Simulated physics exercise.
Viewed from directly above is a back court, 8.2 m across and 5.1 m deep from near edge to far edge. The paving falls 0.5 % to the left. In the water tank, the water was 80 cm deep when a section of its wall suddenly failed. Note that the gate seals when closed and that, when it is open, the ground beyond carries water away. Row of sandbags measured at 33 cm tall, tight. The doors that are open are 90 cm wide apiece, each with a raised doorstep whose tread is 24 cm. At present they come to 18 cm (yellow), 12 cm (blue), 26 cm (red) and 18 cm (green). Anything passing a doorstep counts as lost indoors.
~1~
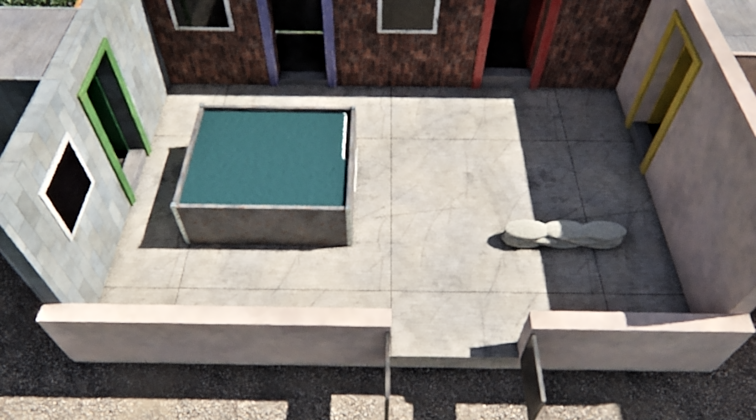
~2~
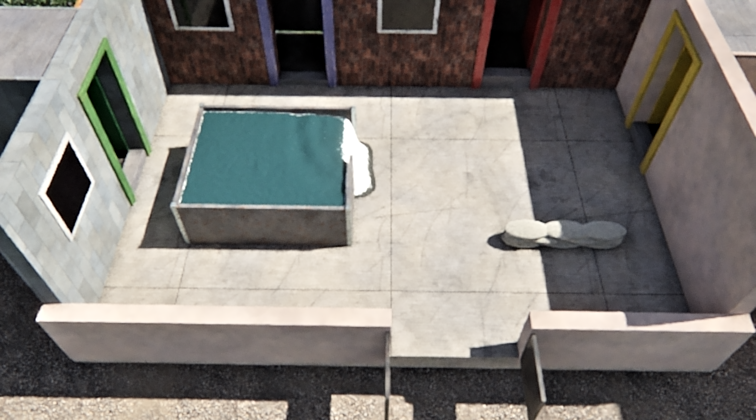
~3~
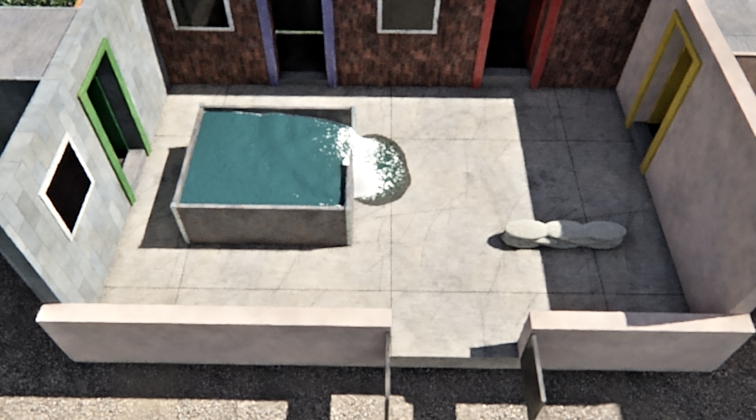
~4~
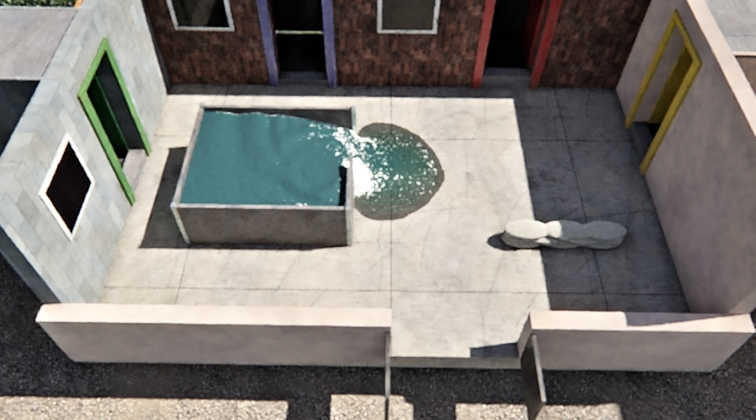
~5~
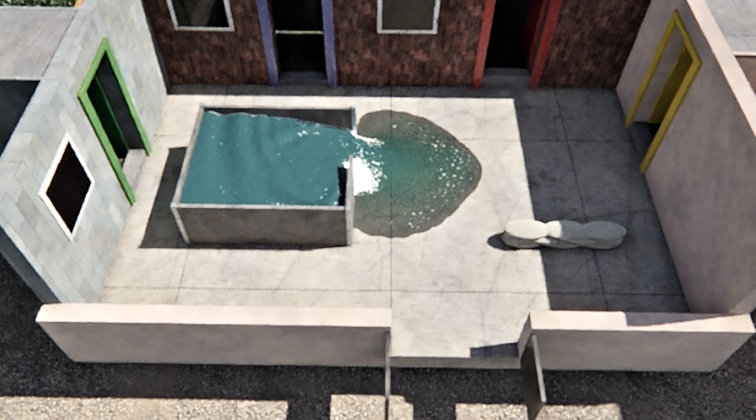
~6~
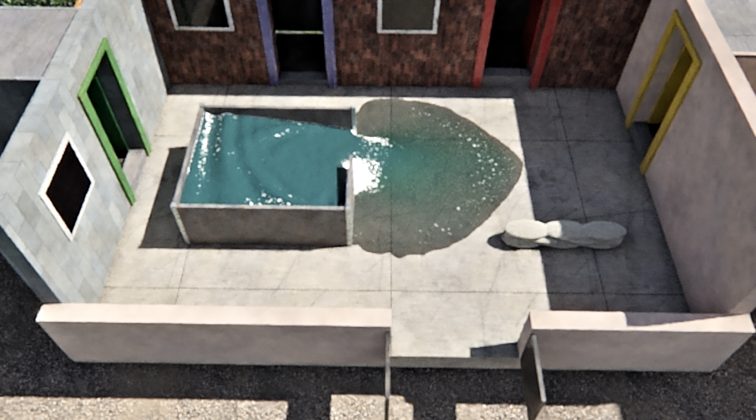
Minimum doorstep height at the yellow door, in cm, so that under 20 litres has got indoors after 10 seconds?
Approx. 25 cm.
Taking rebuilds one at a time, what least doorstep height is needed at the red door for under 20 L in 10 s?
For the red door, about 16 cm.
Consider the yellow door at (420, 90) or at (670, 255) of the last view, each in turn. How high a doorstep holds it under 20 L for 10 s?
About 12.5 cm, then about 16 cm.
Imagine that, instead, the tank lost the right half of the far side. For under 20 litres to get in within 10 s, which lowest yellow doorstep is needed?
Close to 16 cm at the least.
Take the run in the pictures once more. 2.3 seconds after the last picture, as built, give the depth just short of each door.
Door by door in centimetres - yellow 33, blue 1, red 15, green 0.
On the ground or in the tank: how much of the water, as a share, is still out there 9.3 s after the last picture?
Around 92 percent is still there.
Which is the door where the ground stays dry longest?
Coming last is the green one.
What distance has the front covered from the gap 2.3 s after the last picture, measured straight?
About 5.6 m.
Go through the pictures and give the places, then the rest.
In the first picture, still water, 80 cm deep, in the water tank at (270, 157); the yellow door at (657, 103) is dry.
In the second picture, the front is at (370, 188), 0.3 m from the gap at (352, 159); 0.2 m2 of floor is wet, 80 cm left at the back.
In the third picture, the front is at (404, 185), 0.9 m from the gap at (352, 159); 0.9 m2 of floor is wet, 80 cm left at the back.
In the fourth picture, the gap is at (352, 160), the front 1.4 m out at (437, 180); the back of the water tank holds 80 cm.
In the fifth picture, water pours out at (352, 160) and has run 2.1 m, to (477, 172); about 6 cm deep outside, 80 cm at the back.
In the sixth picture, water pours out at (352, 160) and has run 2.7 m, to (516, 164); about 4 cm deep outside, 74 cm at the back; the yellow door at (657, 103), 4.8 m from the gap, is still 2.1 m from the nearest water.
Then, 0.7 s after the last picture water covers 40 % of the floor, deepest (42 cm) near (364, 168); 12 cm at the yellow door, 0 litres in over its 18 cm doorstep.
Then, 2.3 s after the last picture water covers 50 % of the floor, deepest (37 cm) near (586, 103); 33 cm at the yellow door, 25 litres in over its 18 cm doorstep.
Then, 9.3 s after the last picture water covers 95 % of the floor, deepest (15 cm) near (105, 288); 12 cm at the yellow door, 79 litres in over its 18 cm doorstep.
At the yellow door as built, the water peaked near 33 cm, 2.3 s after the last picture.
With a doorstep of 20 cm, 54 litres would have come in within the 10 s; with 27 cm, 10 litres. So under 20 litres takes about 25 cm.
